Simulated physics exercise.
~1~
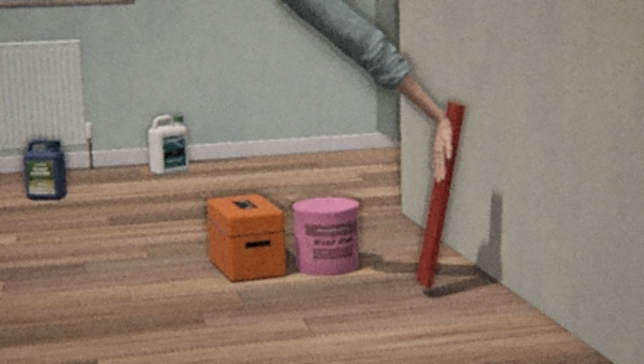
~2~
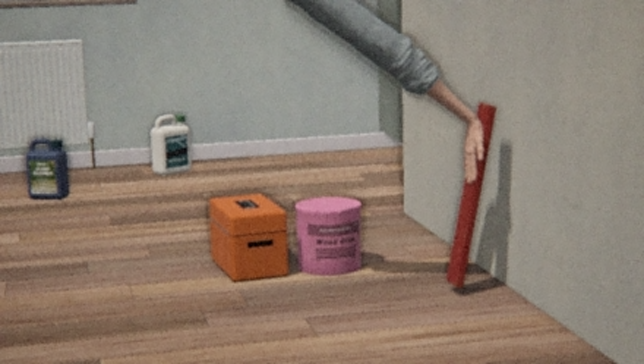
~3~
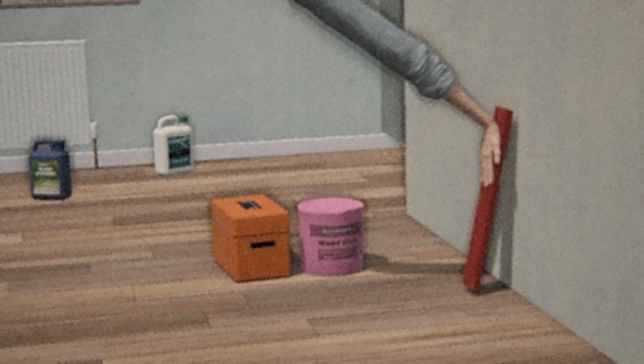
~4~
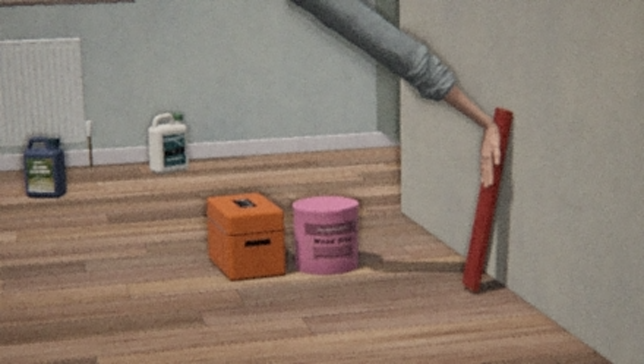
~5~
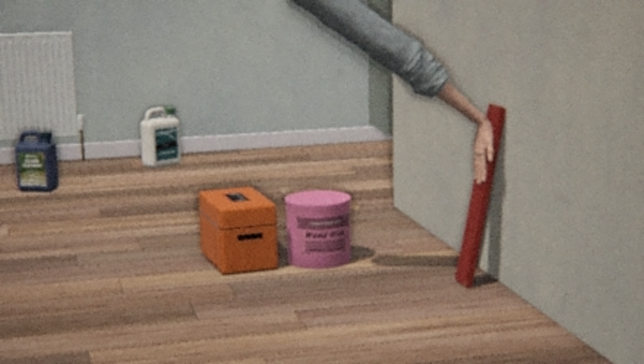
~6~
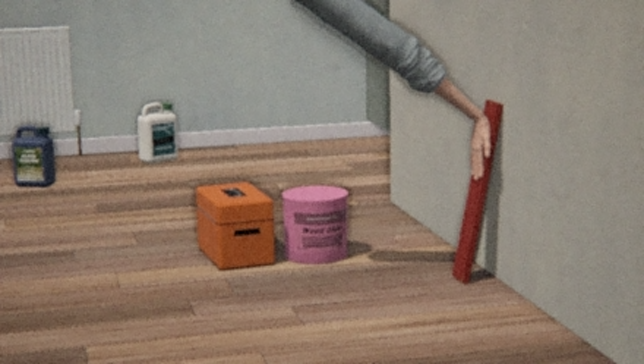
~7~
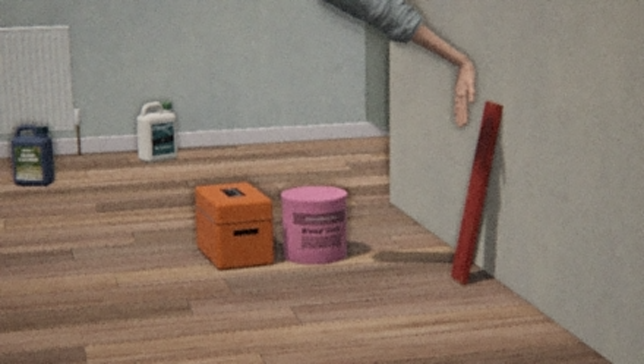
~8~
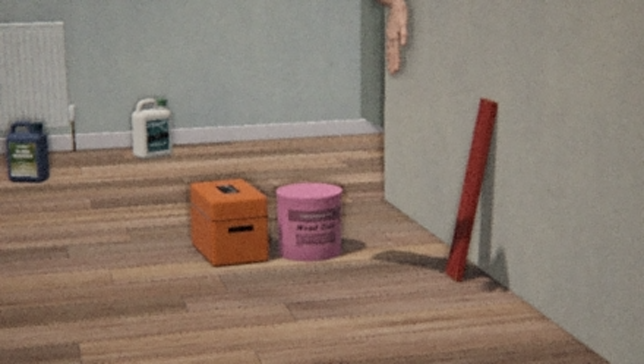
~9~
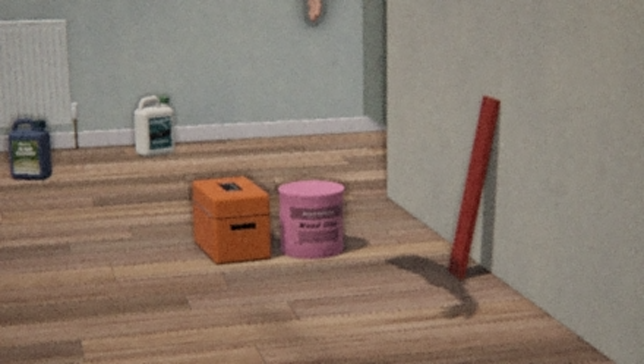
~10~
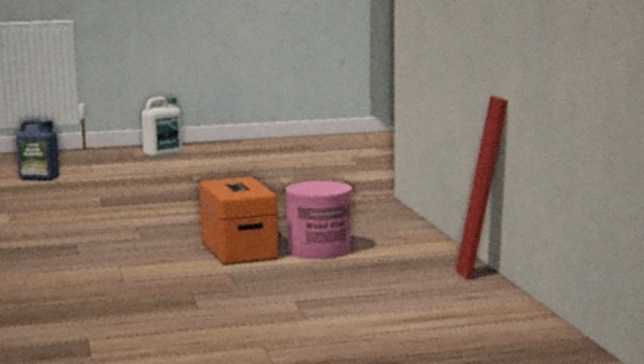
A hand moved a red plank a little to the right and leaned it against a bare wall, then let go and drew back out of sight. The plank stayed leaning there, with the orange toolbox and pink pail still standing on the floor nearby.
